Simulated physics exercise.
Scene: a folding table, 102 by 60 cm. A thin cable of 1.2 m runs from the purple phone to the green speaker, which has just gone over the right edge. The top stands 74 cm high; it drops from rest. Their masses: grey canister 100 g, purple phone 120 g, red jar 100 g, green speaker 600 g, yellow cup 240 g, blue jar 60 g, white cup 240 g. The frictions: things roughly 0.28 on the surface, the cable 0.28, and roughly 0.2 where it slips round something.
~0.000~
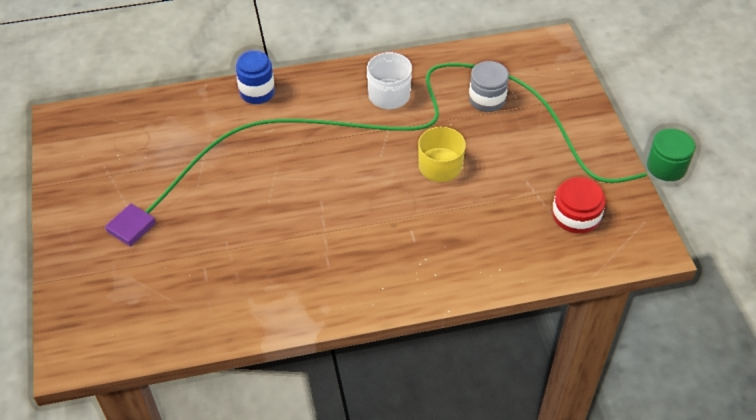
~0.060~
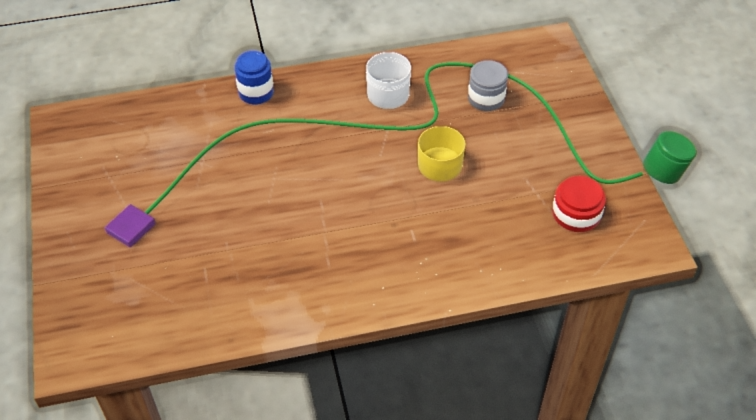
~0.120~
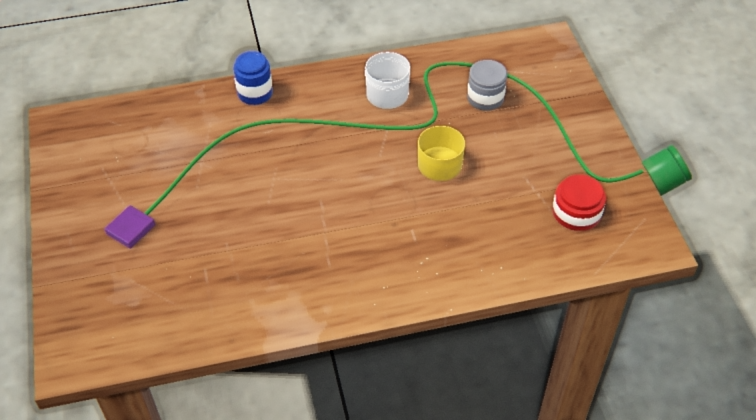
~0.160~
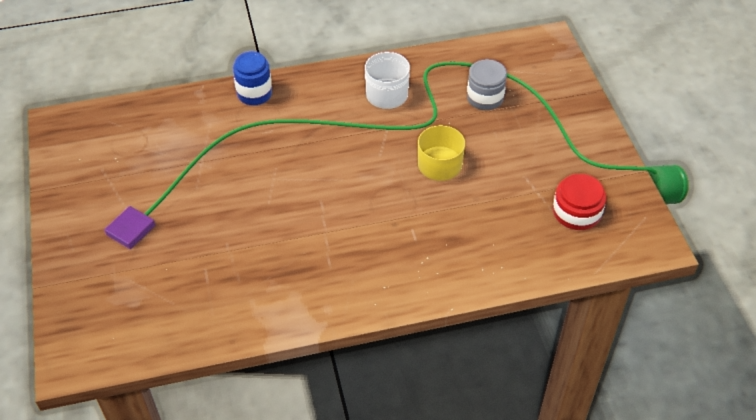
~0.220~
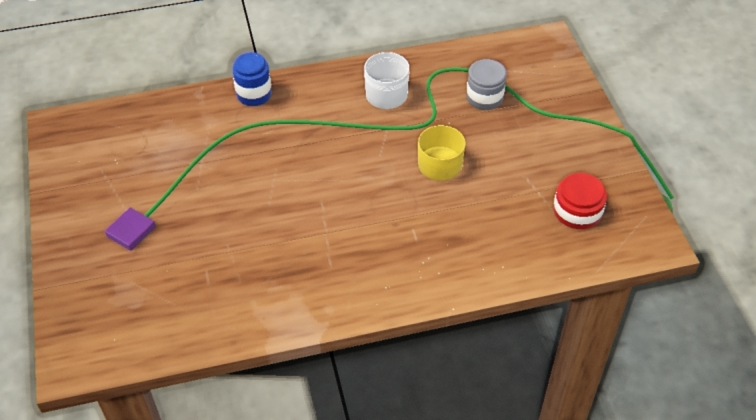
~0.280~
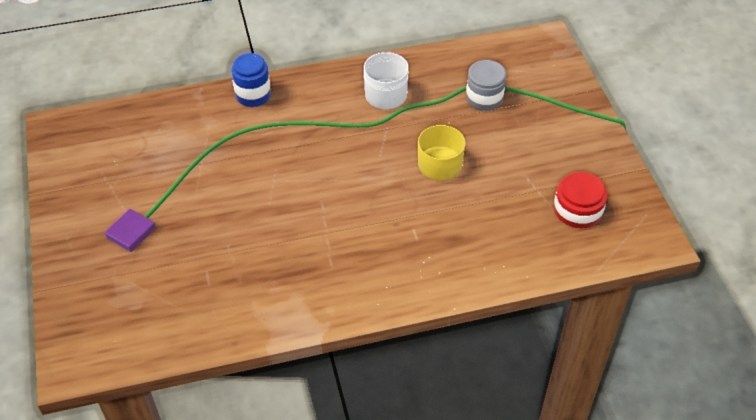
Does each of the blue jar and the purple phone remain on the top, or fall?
Outcome: The blue jar never leaves, the purple phone ends up off.
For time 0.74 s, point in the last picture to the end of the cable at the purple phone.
Near (596, 46).
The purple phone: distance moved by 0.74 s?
The purple phone is roughly 100 cm out from where it began.
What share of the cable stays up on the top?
About 0 %.
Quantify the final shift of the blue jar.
Net shift, approx.: Blue jar = 0 cm.
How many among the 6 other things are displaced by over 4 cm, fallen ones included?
Counting them up, I get 3.
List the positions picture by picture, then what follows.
In the first picture, blue jar (253, 60); purple phone (130, 222); cable runs through (586, 170) (436, 108) (321, 122) (193, 163).
In the second picture, green speaker (674, 145); cable runs through (585, 168) (436, 107) (193, 163).
In the third picture, green speaker (667, 170); cable runs through (585, 167) (435, 107) (192, 164).
In the fourth picture, green speaker (663, 185); cable runs through (593, 163) (435, 107) (192, 165).
In the fifth picture, green speaker (654, 217); cable runs through (434, 106) (192, 166).
In the sixth picture, blue jar (249, 63); purple phone (129, 227); cable runs through (577, 110) (447, 98) (322, 124) (192, 167).
After 0.5 s, the cable's tail end at (373, 137); purple phone 44 cm off its start, grey canister 28 cm off its start, green speaker over the edge.
After 0.7 s, the cable's tail end at (596, 46); purple phone 95 cm off its start, grey canister 41 cm off its start, red jar 7 cm off its start.
After 1.0 s, the cable has left the top; purple phone over the edge, grey canister on its side, 47 cm off its start at (567, 319), red jar 7 cm off its start at (619, 212).
After 1.2 s, the cable has left the top; purple phone over the edge, grey canister over the edge, red jar 7 cm off its start.
After 2.4 s, the cable has left the top; purple phone over the edge, blue jar 0 cm off its start at (249, 63), grey canister over the edge, red jar 7 cm off its start at (620, 212).
